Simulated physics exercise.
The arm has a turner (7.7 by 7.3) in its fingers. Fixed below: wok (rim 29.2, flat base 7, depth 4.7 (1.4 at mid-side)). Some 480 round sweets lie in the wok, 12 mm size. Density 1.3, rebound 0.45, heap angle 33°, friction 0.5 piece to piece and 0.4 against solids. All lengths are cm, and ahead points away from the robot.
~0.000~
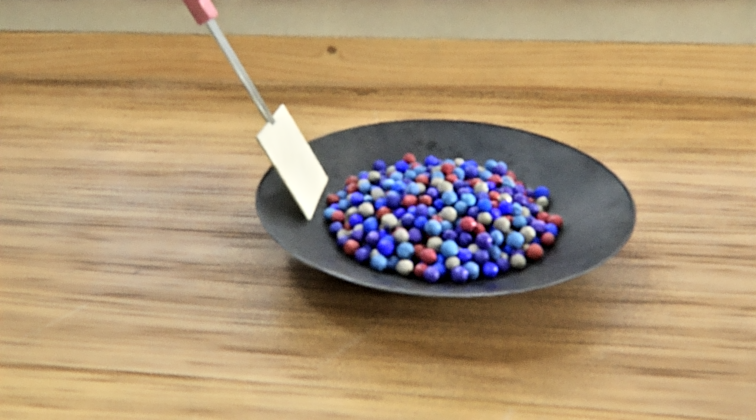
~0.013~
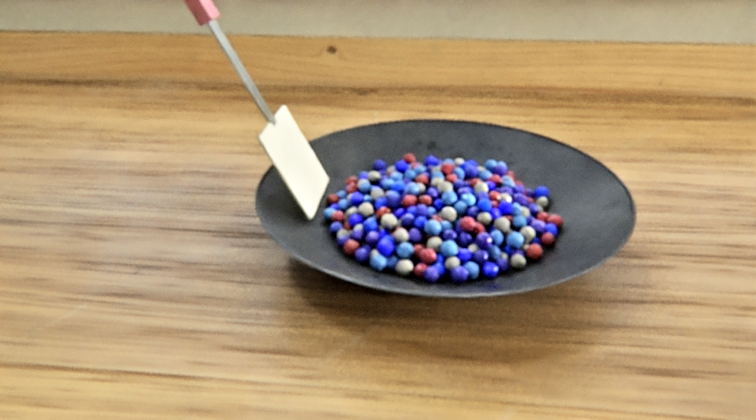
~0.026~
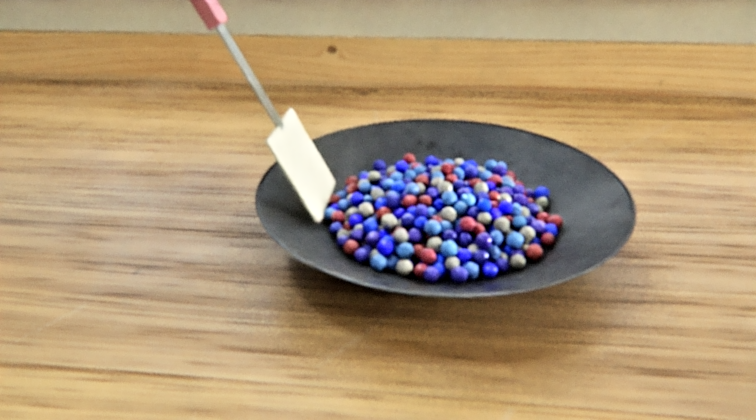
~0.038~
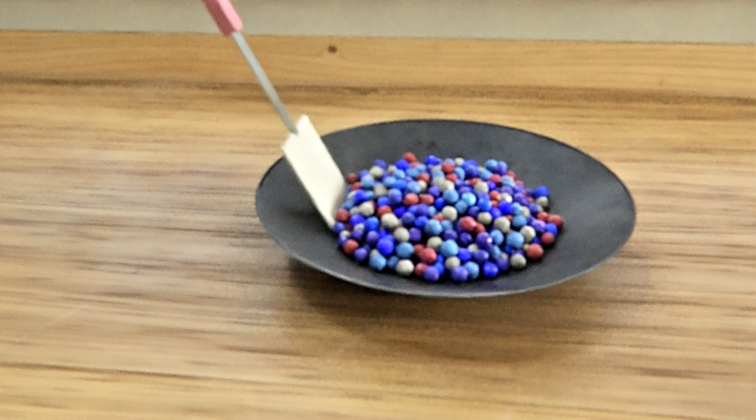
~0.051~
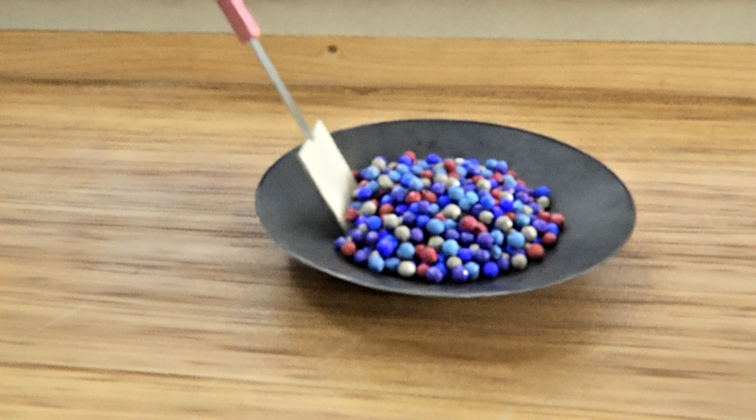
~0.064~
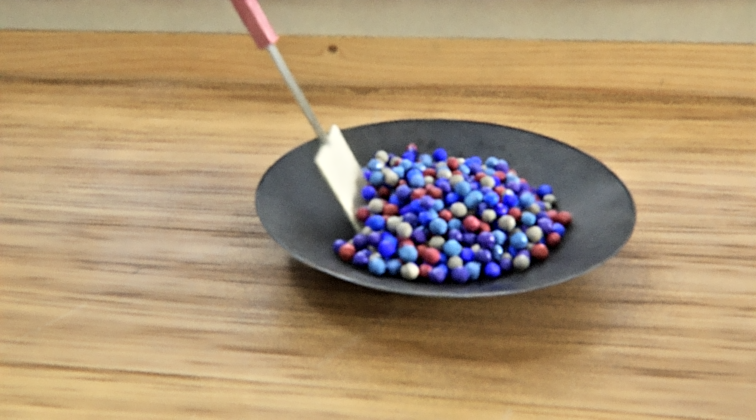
On a wooden surface, a pale turner with a pink handle moving right across a dark wok, pushing small colourful balls rightward.
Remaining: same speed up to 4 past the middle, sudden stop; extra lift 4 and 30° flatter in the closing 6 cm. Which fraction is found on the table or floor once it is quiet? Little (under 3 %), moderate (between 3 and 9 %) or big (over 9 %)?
Share on the table or floor: Moderate (between 3 and 9 %).
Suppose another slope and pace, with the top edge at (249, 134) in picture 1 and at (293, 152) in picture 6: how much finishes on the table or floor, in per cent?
About 0 per cent.
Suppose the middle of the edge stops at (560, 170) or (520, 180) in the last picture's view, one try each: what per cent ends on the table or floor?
Some 30 and 20 per cent.
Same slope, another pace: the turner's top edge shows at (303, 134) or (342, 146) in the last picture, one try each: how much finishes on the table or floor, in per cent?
About 0 and 15 per cent.
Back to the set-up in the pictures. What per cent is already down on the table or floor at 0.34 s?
Some 2 per cent.
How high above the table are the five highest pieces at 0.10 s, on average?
Some 6 cm.
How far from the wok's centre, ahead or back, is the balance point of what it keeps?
Roughly 4.5 cm ahead.
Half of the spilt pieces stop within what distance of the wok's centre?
About 30 cm.
By 0.10 s, sloping 62°, highest piece 7 above the table; 475 in the wok.
By 0.13 s, sloping 51°, highest piece 7 above the table; 475 in the wok.
By 0.34 s, sloping 33°, highest piece 8 above the table; 454 in the wok, 13 on the table or floor, 8 on the blade or in flight.
By 1.39 s, sloping 33°, highest piece 6 above the table; 451 in the wok, 24 on the table or floor.
Final count, 451 in the wok, 24 on the table or floor. That is 5 % on the table or floor.
